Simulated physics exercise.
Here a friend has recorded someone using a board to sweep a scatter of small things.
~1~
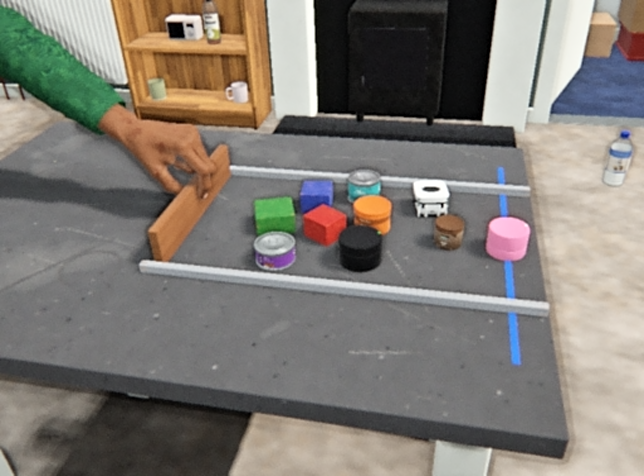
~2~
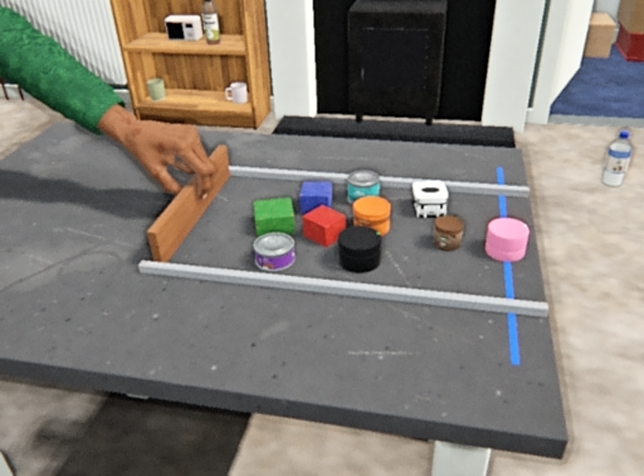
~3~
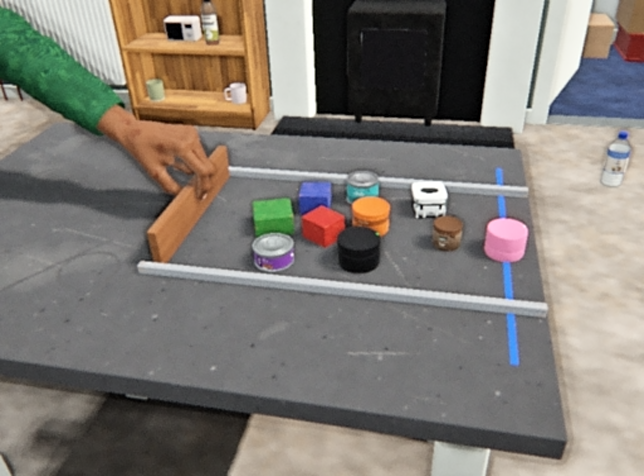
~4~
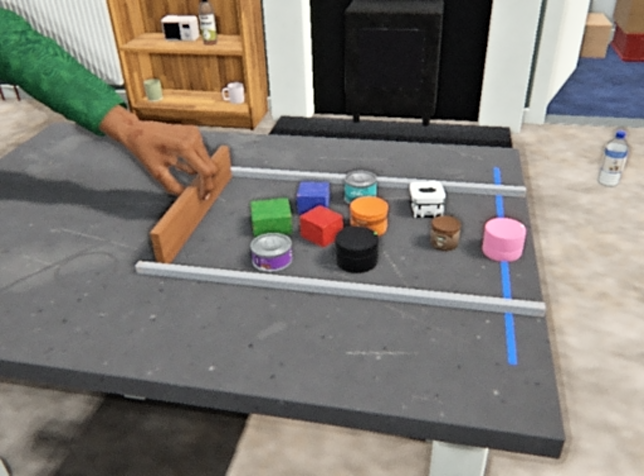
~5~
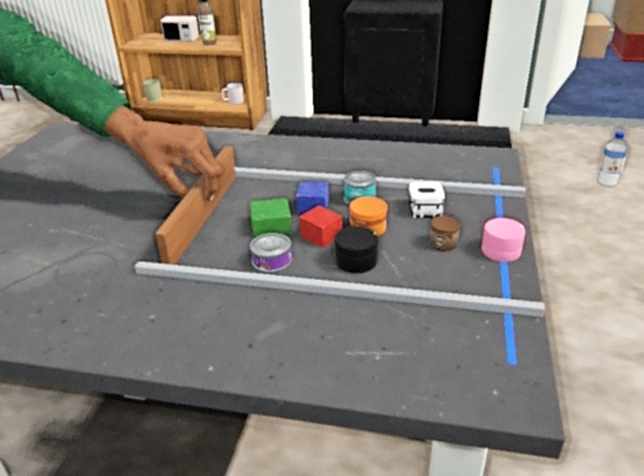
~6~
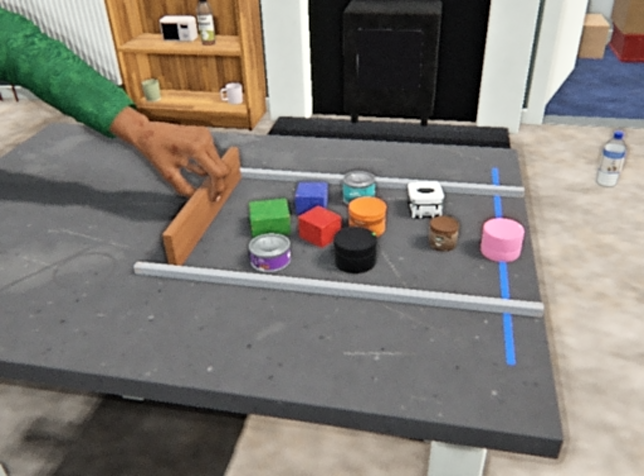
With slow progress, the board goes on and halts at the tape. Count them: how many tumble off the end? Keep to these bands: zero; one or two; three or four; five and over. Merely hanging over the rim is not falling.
That gives five and over.
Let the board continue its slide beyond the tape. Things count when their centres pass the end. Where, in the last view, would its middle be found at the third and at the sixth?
At (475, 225) for the third, at (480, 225) for the sixth.
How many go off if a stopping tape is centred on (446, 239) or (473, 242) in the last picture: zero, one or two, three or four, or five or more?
First just one or two, then just one or two.
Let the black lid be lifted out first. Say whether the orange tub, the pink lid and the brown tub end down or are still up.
Orange tub: Over the edge; pink lid: Over the edge; brown tub: Over the edge.
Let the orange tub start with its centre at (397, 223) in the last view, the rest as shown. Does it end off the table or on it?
From that start, the object then does not stay.
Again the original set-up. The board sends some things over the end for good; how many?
6.
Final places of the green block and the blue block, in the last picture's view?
The green block ends up near (523, 242), and the blue block near (516, 216).
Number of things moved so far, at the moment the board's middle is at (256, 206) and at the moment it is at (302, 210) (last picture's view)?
The count reaches 1 first and 5 second.
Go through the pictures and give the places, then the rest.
In the first picture, pink lid (507, 239); brown tub (449, 233); white case (430, 199); board (195, 199); tape (506, 243).
In the second picture, brown tub (448, 234); turquoise tin (363, 189).
In the third picture, white case (429, 200); green block (273, 218).
In the fourth picture, pink lid (504, 240); orange tub (369, 217).
In the fifth picture, brown tub (444, 234); board (201, 201).
In the sixth picture, pink lid (502, 240); brown tub (443, 234); white case (425, 200); board (208, 202); tape (501, 244).
Soon after, none off yet; pink lid at rest near (502, 240); brown tub at rest near (443, 234); white case at rest near (425, 200).
Then, none off yet; pink lid moved about its own width near (528, 243); brown tub moved well along near (494, 238); white case moved about its own width near (461, 200).
At rest, the number that fall off is five or more; fallen, red block, black lid, orange tub, white case, brown tub and pink lid.
